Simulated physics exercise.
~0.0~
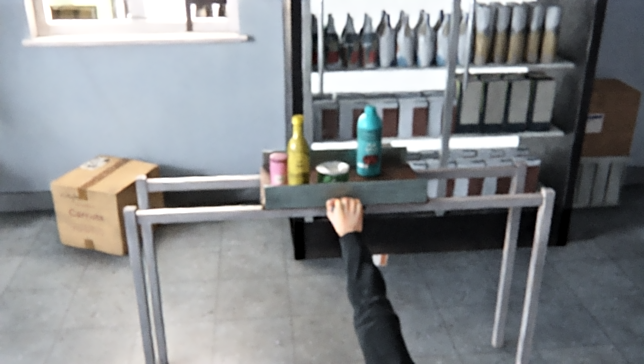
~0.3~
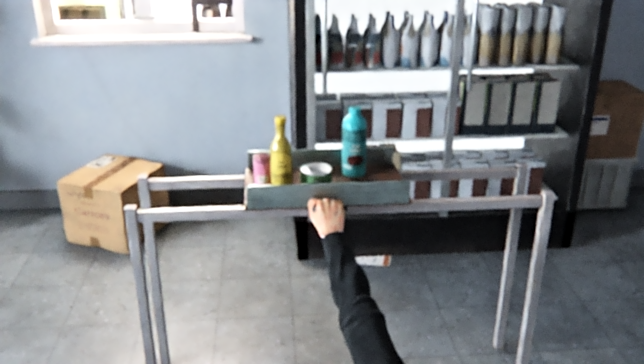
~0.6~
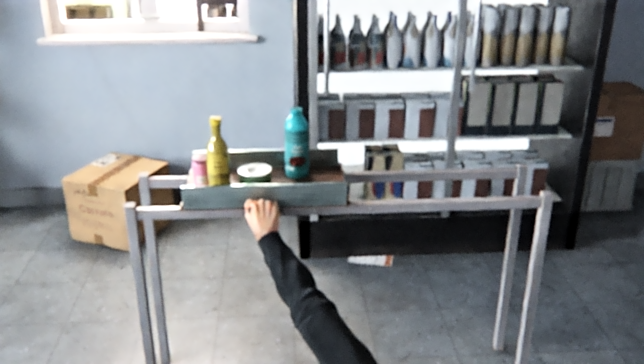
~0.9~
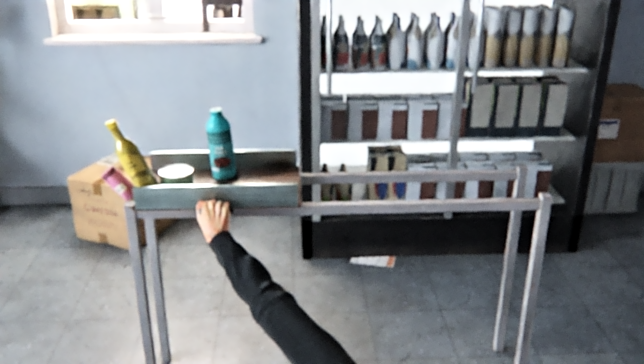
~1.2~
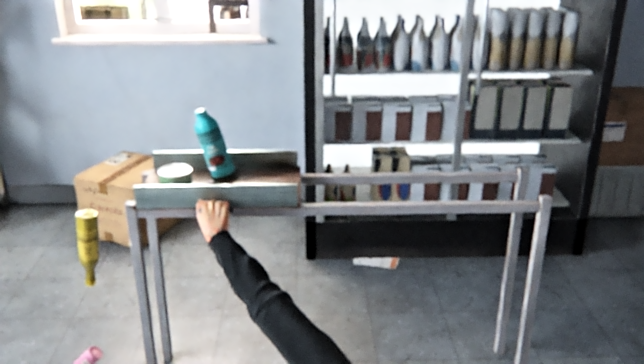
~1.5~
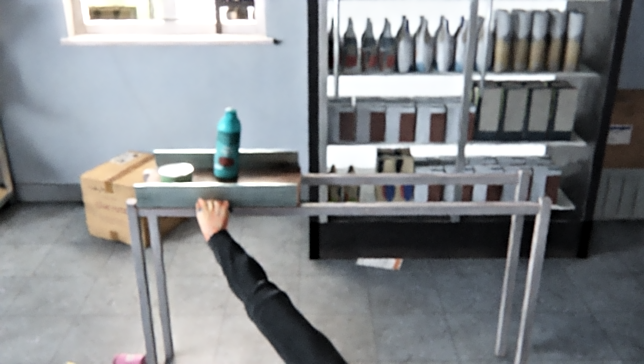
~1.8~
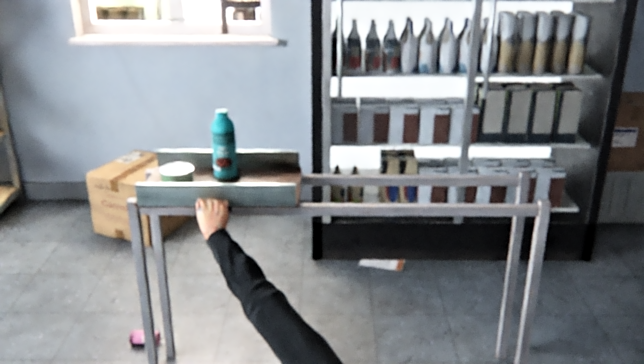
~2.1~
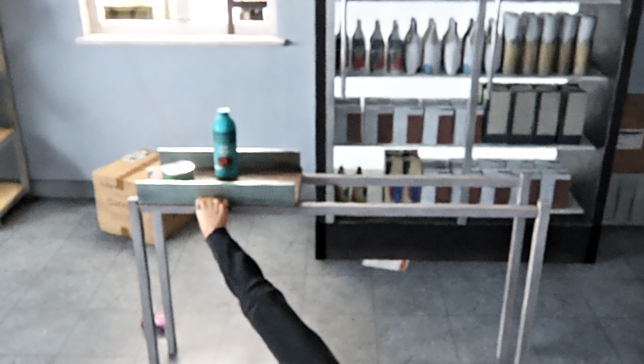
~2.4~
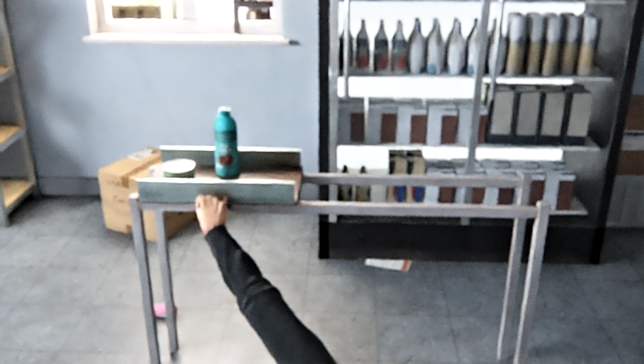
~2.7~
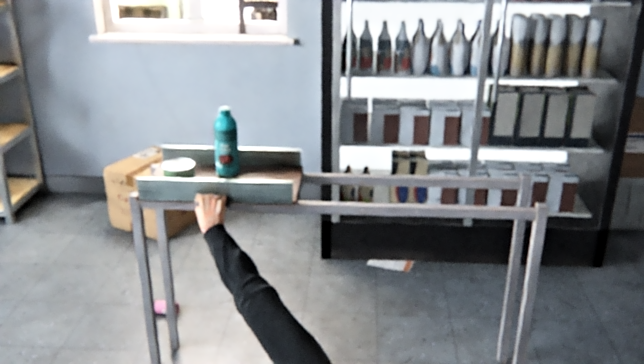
A yellow bottle and a pink container tumbled off the left end of a tray as a hand slid it left along metal rails until it stopped; the turquoise bottle rocked but settled upright, staying on the tray beside the green tub.
